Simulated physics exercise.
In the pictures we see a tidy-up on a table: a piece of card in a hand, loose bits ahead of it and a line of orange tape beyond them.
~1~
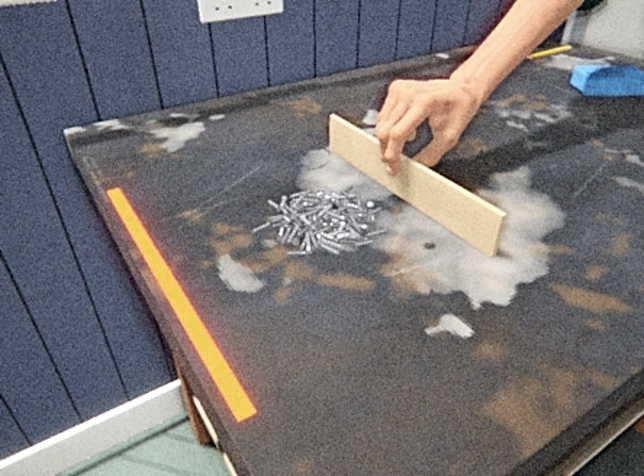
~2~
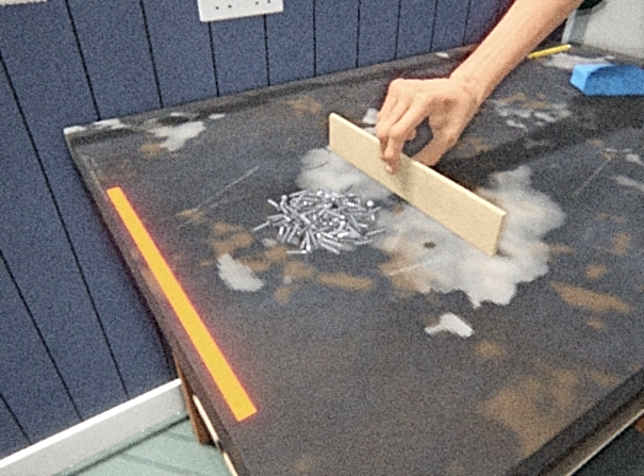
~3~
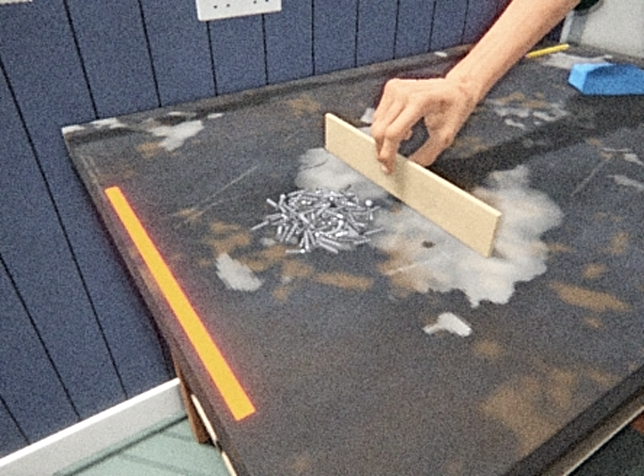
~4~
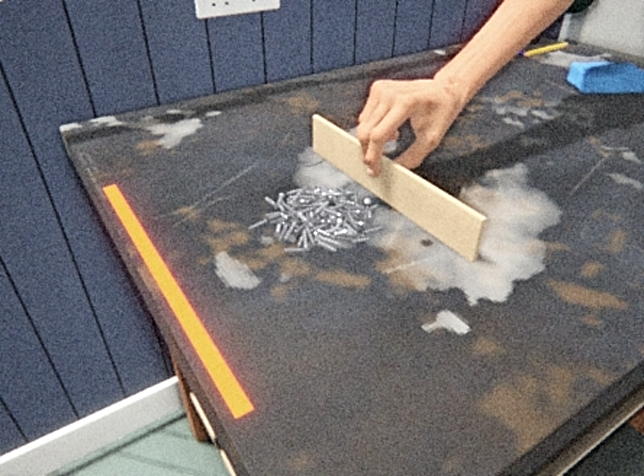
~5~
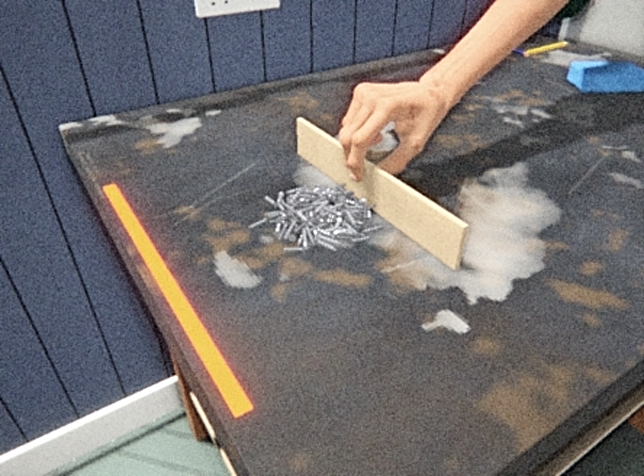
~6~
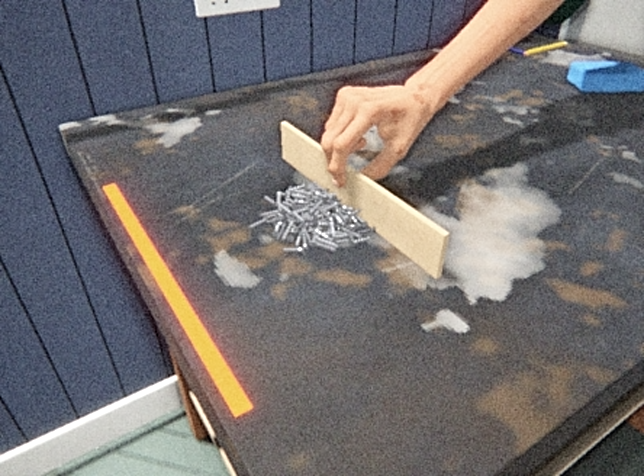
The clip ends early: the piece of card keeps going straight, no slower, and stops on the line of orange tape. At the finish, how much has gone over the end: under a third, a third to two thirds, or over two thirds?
Over two thirds.
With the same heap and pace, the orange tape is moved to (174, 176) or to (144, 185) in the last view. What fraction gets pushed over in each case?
Roughly 0 per cent the first time and 50 per cent the second.
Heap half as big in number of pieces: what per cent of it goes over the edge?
Expected share: Around 100 %.
Shortly afterwards, piece of card still moving, near (253, 198); heap all on the table, its front near (190, 270).
Next, piece of card stopped at the orange tape; heap the bulk over the edge.
Some moments later, piece of card stopped at the orange tape; heap all but a few over the edge.
In the end, piece of card stopped at the orange tape; heap all but a few over the edge.
